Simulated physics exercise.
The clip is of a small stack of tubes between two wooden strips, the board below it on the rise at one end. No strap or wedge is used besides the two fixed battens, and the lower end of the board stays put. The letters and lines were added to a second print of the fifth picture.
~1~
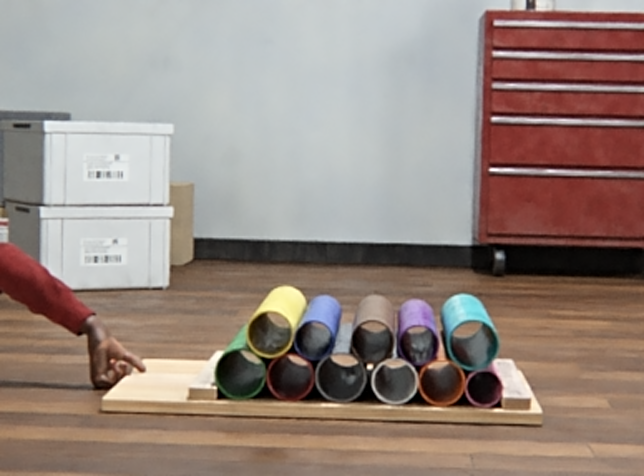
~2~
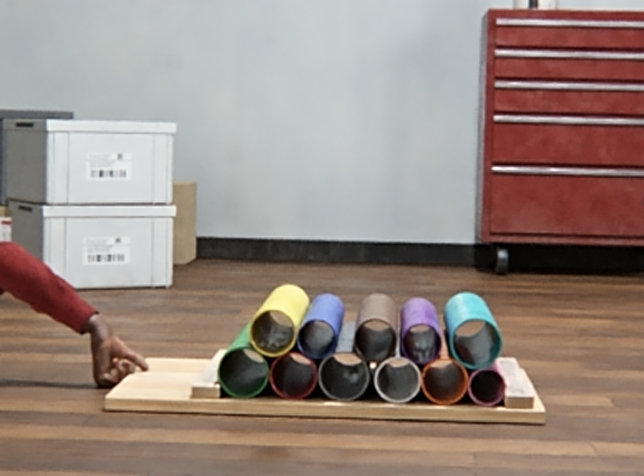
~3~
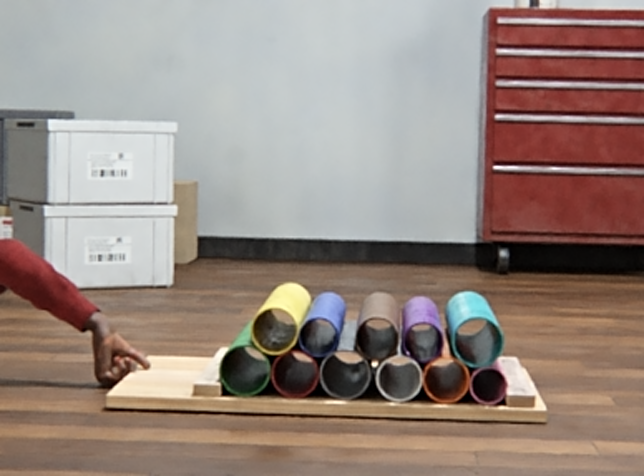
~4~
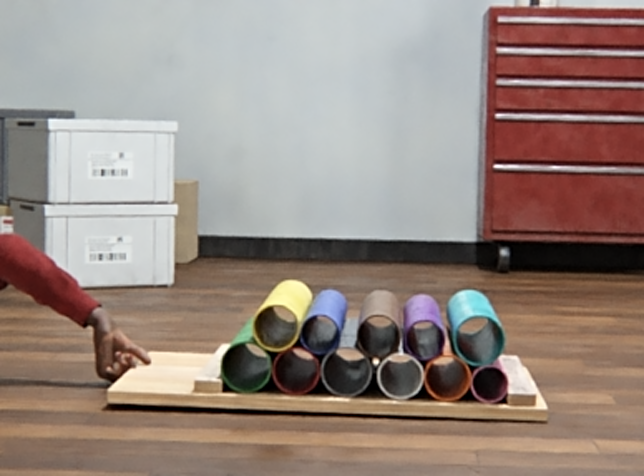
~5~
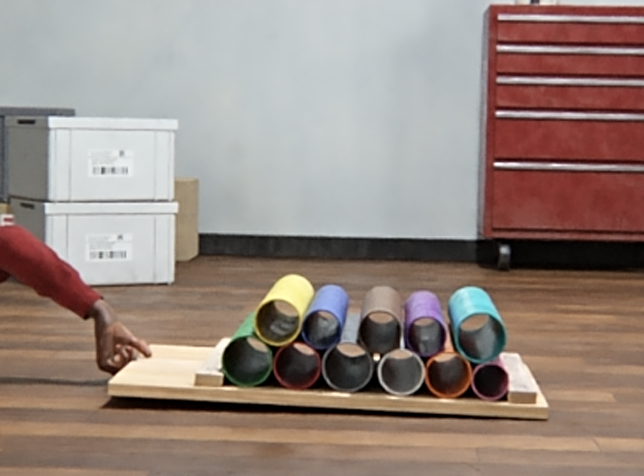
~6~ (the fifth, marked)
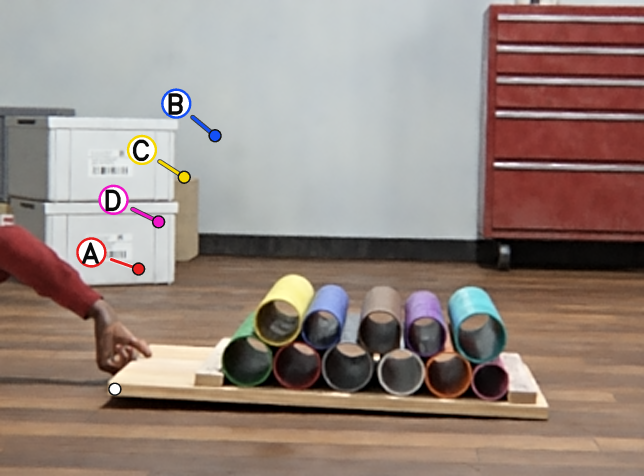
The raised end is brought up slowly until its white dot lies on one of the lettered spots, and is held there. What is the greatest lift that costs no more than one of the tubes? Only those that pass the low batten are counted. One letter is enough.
The answer is mark D.
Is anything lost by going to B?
At B: Yes.
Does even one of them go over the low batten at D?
Yes.
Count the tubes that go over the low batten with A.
It comes to one.
On the marked copy, A at (139, 269); B at (215, 136); C at (184, 177); D at (159, 222); the white dot at (115, 389).
Following D. Soon after the start, board at 16°.
Later, board at 25°.
In the end, board at 25°, one over the low batten (turquoise).
As for the rest, A one over the low batten (turquoise); B eleven over the low batten; C five over the low batten.
